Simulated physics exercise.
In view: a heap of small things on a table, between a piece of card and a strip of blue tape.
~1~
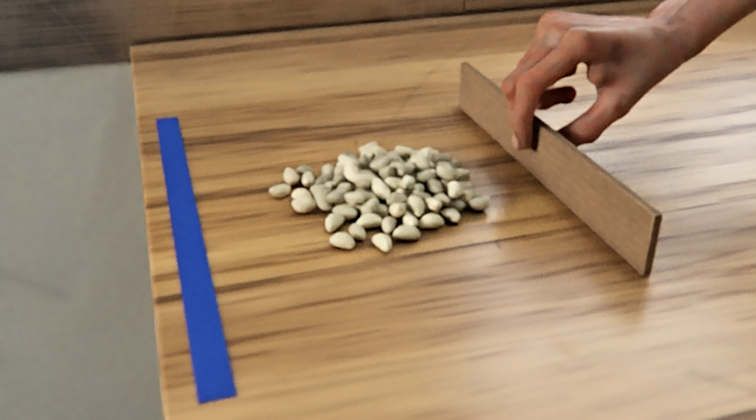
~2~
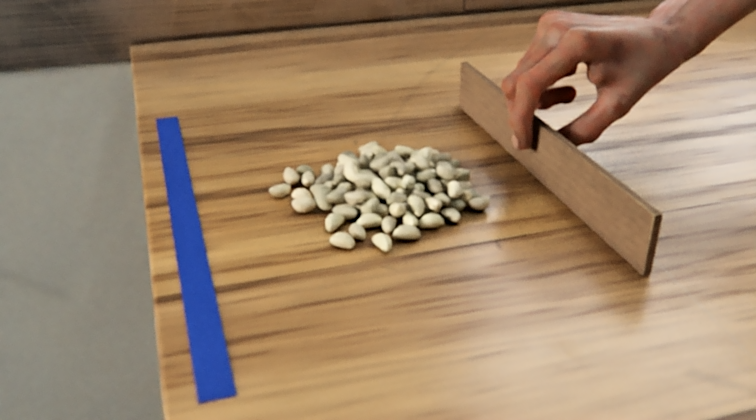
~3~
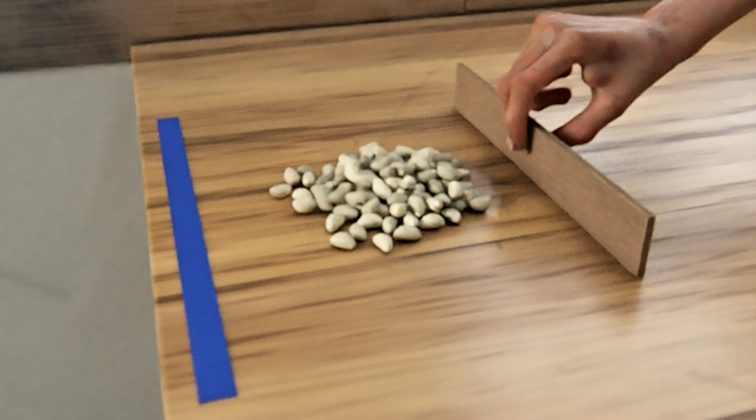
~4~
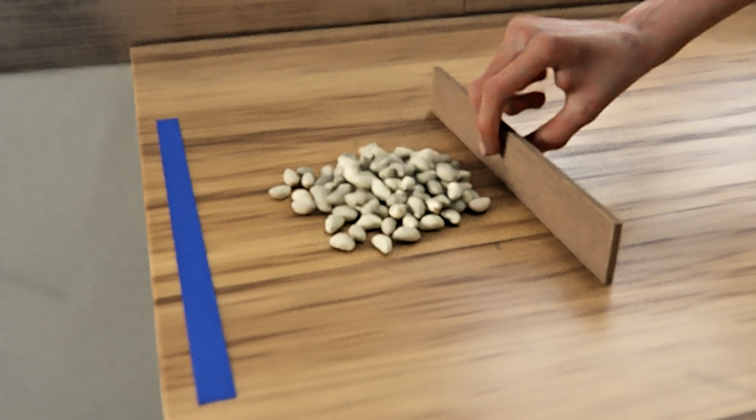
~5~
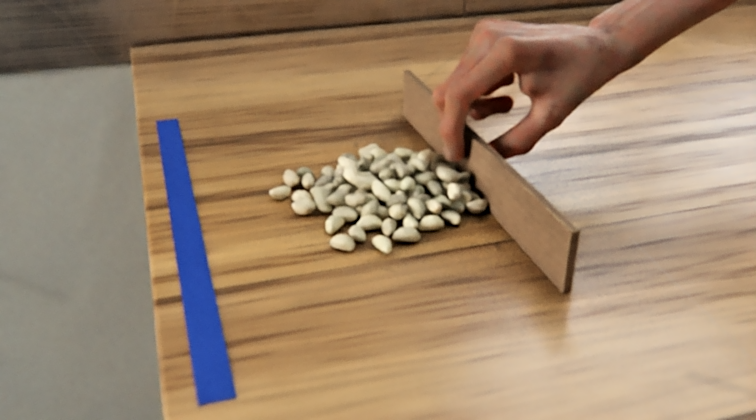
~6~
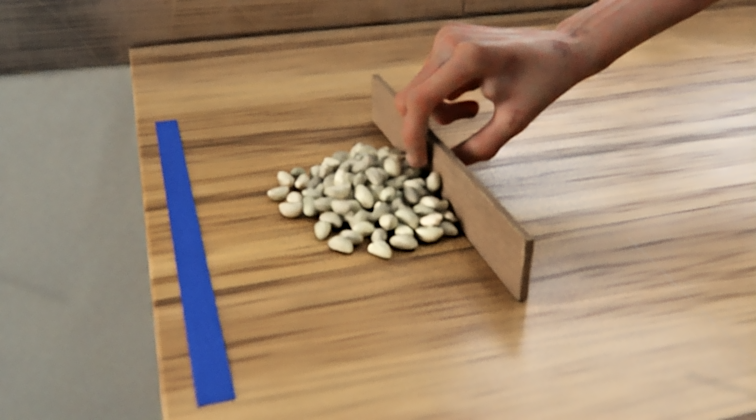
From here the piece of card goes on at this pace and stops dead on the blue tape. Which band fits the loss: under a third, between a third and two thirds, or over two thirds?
Over the edge goes over two thirds of it.
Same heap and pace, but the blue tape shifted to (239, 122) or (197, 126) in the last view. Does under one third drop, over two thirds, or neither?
In turn: Under a third; between a third and two thirds.
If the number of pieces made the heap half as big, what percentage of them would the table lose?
Near 80 %.
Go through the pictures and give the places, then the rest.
In the first frame, piece of card at (633, 226), at rest; blue tape at (168, 127), right by the edge; edge at (146, 231); the heap at (391, 181), white beans.
In the second frame, piece of card at (633, 226), at rest.
In the third frame, piece of card at (627, 228); the heap at (391, 181).
In the fourth frame, piece of card at (595, 234).
In the fifth frame, piece of card at (554, 242); the heap at (390, 183).
In the sixth frame, piece of card at (511, 250); blue tape at (167, 130); edge at (145, 234); the heap at (373, 197), most pushed along.
Soon, piece of card still moving, near (299, 156); heap all on the table, its front near (181, 240).
A while on, piece of card stopped at the blue tape; heap most over the edge.
Finally, piece of card stopped at the blue tape; heap most over the edge.
